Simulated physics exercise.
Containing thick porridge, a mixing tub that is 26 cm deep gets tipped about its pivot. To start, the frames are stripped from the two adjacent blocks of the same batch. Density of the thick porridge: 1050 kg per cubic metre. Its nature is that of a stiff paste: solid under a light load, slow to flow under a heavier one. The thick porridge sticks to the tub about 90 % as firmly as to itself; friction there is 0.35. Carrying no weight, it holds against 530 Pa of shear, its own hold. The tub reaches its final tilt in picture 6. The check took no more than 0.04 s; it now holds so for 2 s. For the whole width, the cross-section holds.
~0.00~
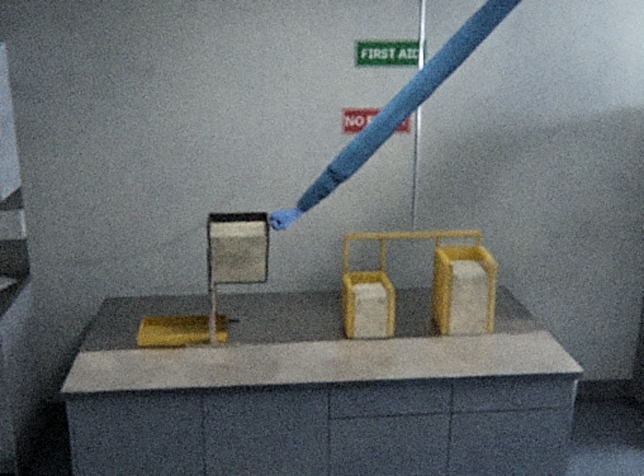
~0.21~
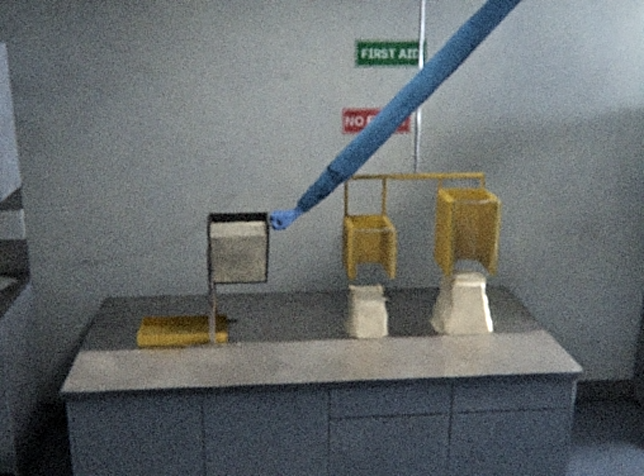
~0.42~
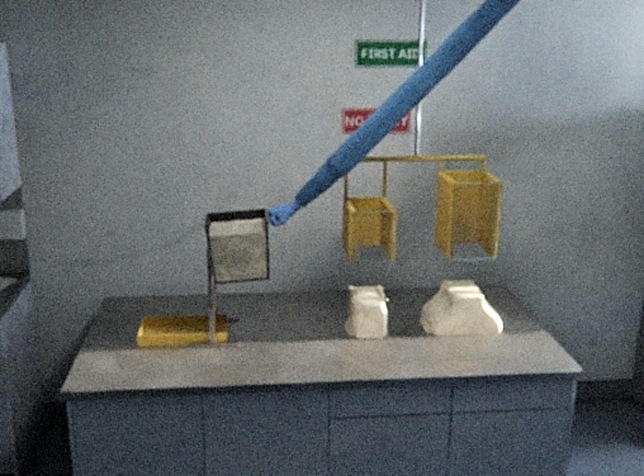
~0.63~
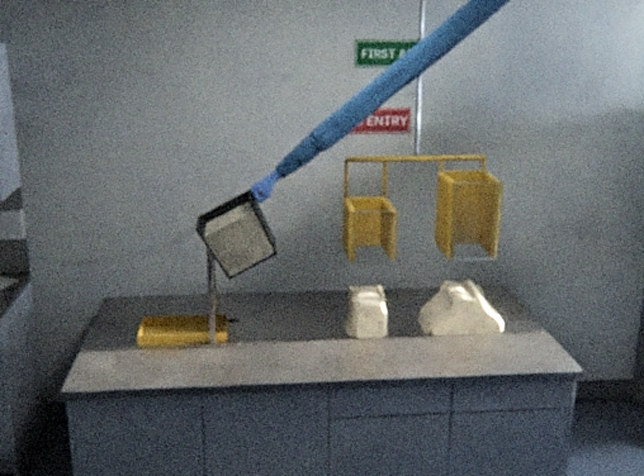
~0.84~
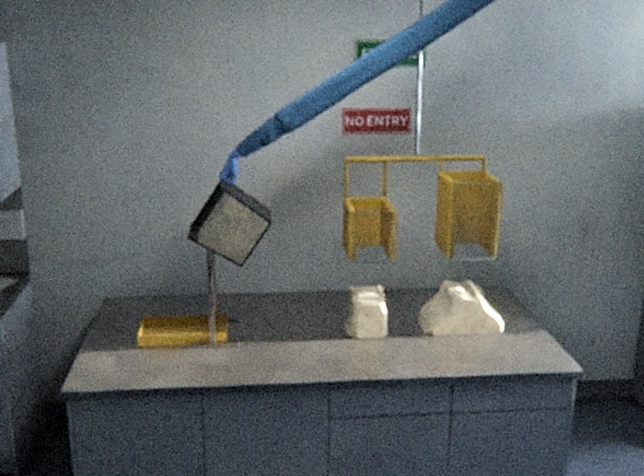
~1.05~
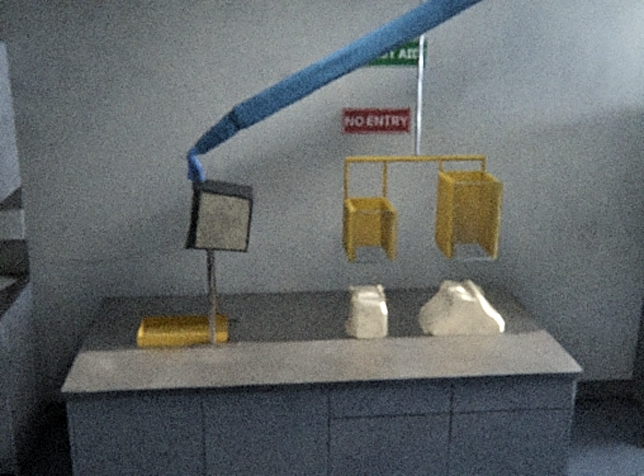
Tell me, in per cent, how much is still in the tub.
Something like 98 out of 100.
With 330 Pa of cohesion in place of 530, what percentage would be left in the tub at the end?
In that case close to 60 in a hundred.
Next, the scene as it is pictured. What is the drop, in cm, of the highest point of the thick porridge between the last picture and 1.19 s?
I reckon it's close to 3 cm.
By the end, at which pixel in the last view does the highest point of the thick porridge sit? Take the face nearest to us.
Highest point: Approx. (231, 203).
After 1.19 s, the tub is at 82 degrees and holds 100 %.
After 1.36 s, the tub is at 82 degrees and holds 99 %.
After 1.53 s, the tub is at 82 degrees and holds 98 %.
After 1.70 s, the tub is at 82 degrees and holds 98 %.
After 3.05 s, at the end, the tub is at 82 degrees and holds 98 %.
